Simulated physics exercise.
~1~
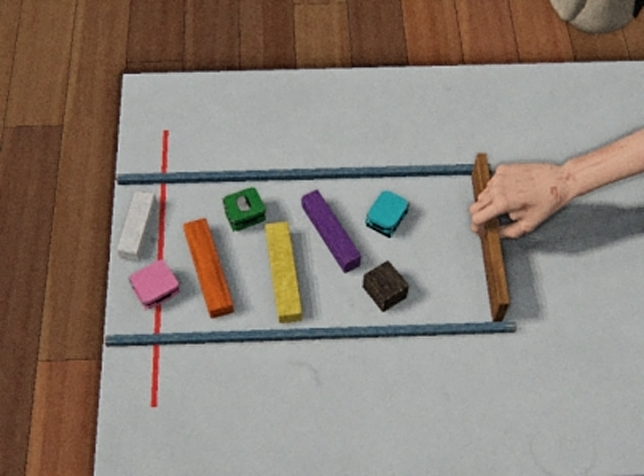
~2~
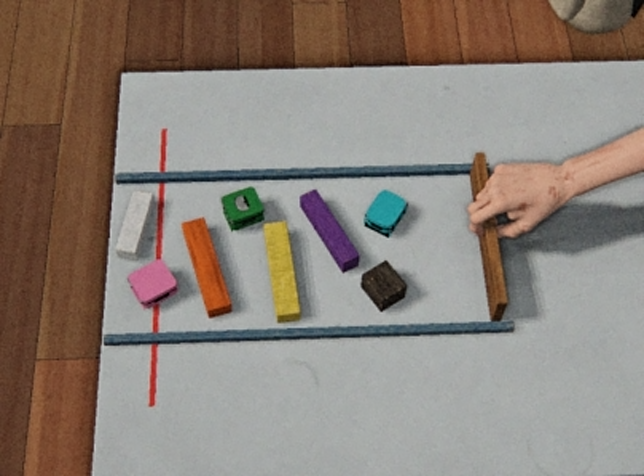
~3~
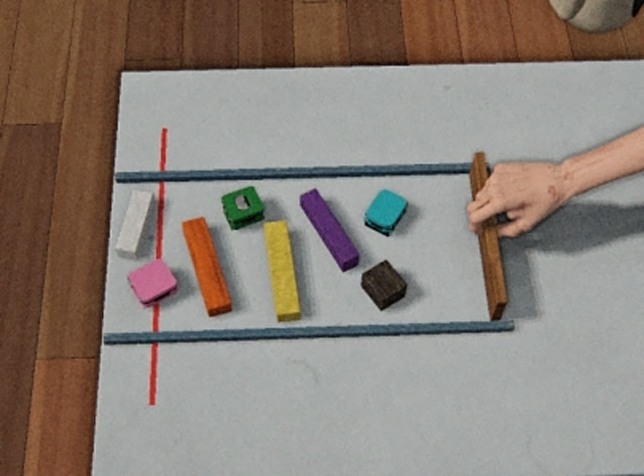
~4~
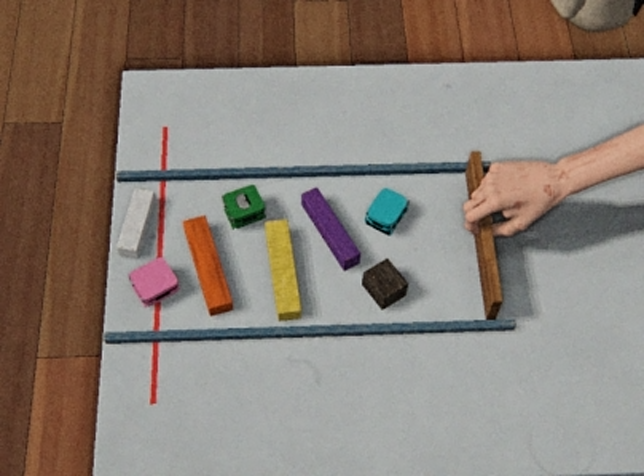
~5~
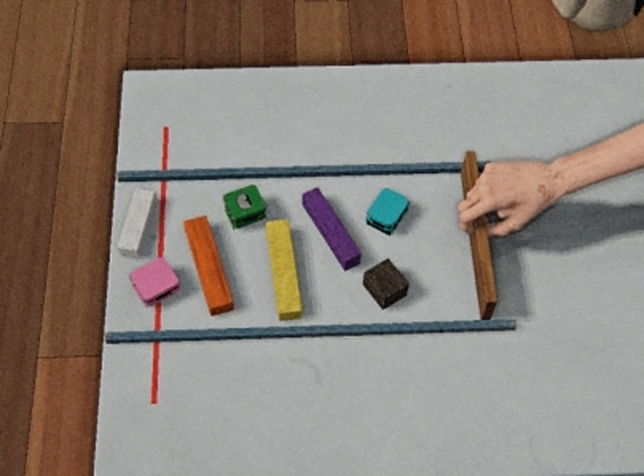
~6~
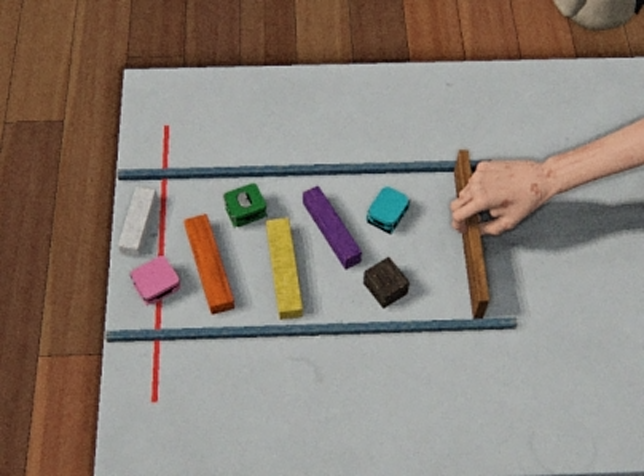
A hand slides a wooden board slightly left toward eight colourful blocks and sticks.
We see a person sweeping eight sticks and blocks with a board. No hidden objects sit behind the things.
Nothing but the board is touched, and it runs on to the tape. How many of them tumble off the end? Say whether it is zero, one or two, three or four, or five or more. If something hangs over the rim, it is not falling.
The push clears three or four off the end, I'd bet.
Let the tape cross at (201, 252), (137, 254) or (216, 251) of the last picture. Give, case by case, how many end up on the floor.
Per try in turn: 2, 6, 1.
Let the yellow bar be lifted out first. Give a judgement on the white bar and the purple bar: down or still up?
Outcome for the white bar: It drops; for the purple bar: It stays.
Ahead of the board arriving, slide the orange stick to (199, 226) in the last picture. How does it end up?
Result: The orange stick ends down.
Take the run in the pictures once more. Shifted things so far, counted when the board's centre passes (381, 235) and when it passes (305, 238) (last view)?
Counts: 2 and 5.
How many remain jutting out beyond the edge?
That comes to 2 of them.
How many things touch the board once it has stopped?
All in all, 2.
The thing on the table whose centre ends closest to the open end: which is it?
The yellow bar finishes closest.
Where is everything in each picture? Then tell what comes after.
The first picture shows white bar (137, 226); pink case (155, 286); orange stick (208, 268); board (489, 236); tape (160, 257).
The second picture shows pink case (154, 285); turquoise case (386, 214).
The third picture shows orange stick (207, 266); yellow bar (282, 271).
The fourth picture shows white bar (137, 223); green case (244, 208).
The fifth picture shows pink case (156, 283); black block (386, 284).
The sixth picture shows white bar (138, 221); pink case (156, 282); orange stick (209, 263); board (470, 233); tape (161, 253).
A little later, none off yet; white bar at rest near (138, 221); pink case at rest near (156, 282); orange stick at rest near (209, 263).
Next, none off yet; white bar at rest near (138, 221); pink case moving near (151, 283); orange stick shifted a little near (180, 268).
When it is over, the number that fall off is three or four; down, green case, orange stick, pink case and white bar.
